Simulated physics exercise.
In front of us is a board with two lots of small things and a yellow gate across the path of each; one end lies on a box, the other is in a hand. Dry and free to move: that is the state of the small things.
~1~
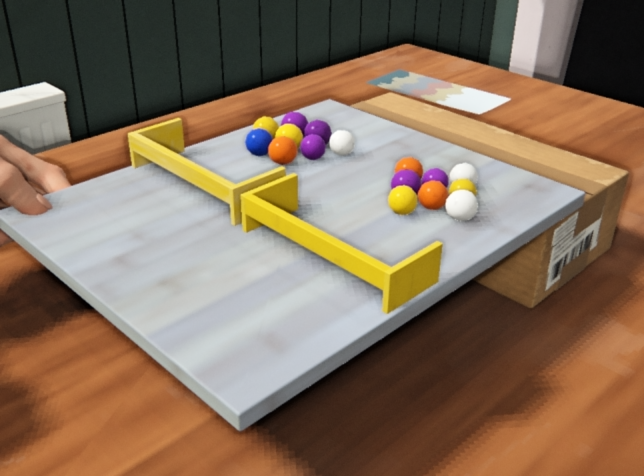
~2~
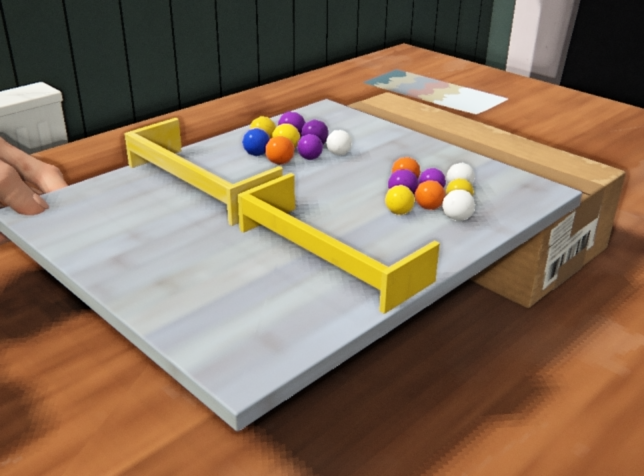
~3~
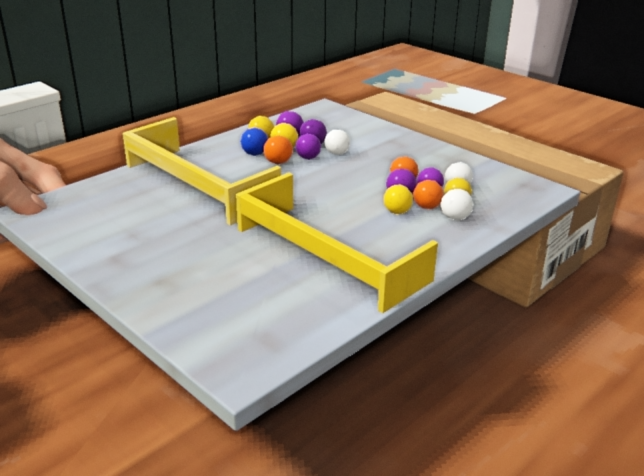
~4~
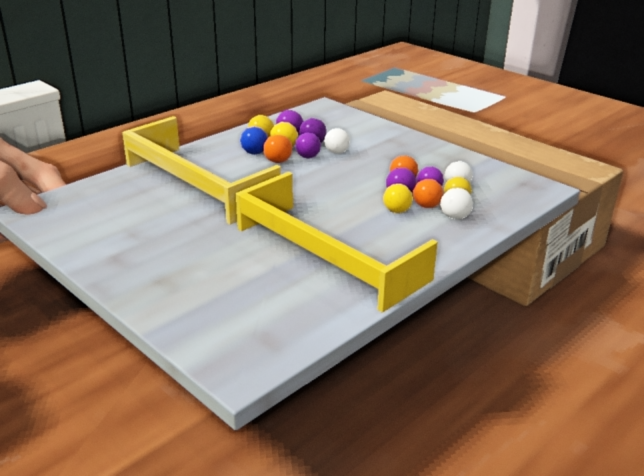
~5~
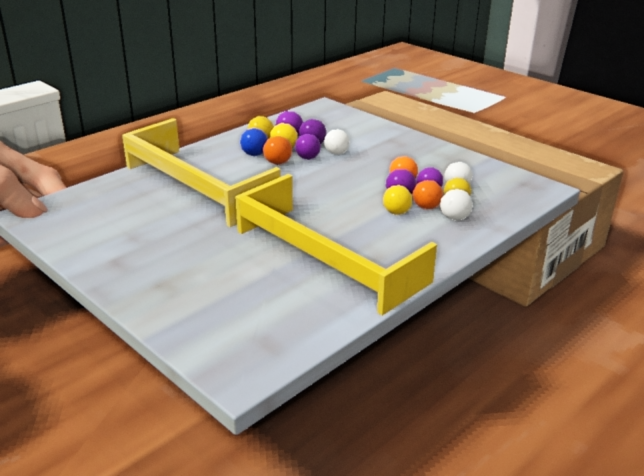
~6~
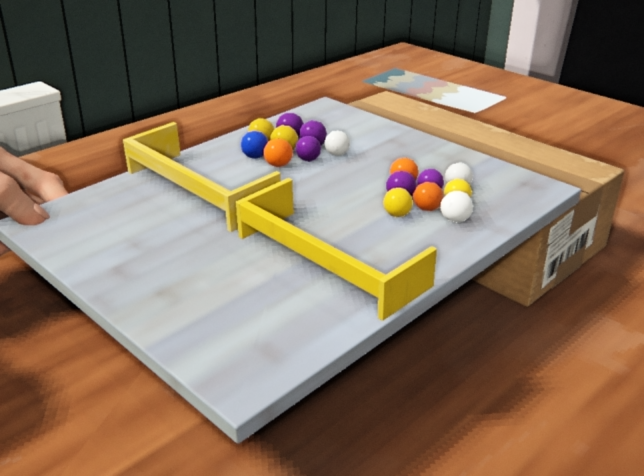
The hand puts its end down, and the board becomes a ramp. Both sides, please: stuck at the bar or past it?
Nearer batch: Stuck at the bar. Farther batch: Stuck at the bar.
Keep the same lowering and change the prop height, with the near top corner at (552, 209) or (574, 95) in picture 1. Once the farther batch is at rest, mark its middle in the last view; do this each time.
(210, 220) and (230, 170).
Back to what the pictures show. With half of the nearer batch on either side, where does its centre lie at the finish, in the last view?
I'd put it at about (327, 293) when it all comes to rest.
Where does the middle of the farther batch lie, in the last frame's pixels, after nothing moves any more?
I'd say somewhere about (210, 223).
Then, 0.51 s past the last view, board sloping at 10°; nearer batch on its way down; farther batch on its way down.
Then, 0.96 s past the last view, board resting at 16°; nearer batch has reached its gate; farther batch has reached its gate.
Finally, board resting at 16°; nearer batch gathered behind its gate; farther batch gathered behind its gate.
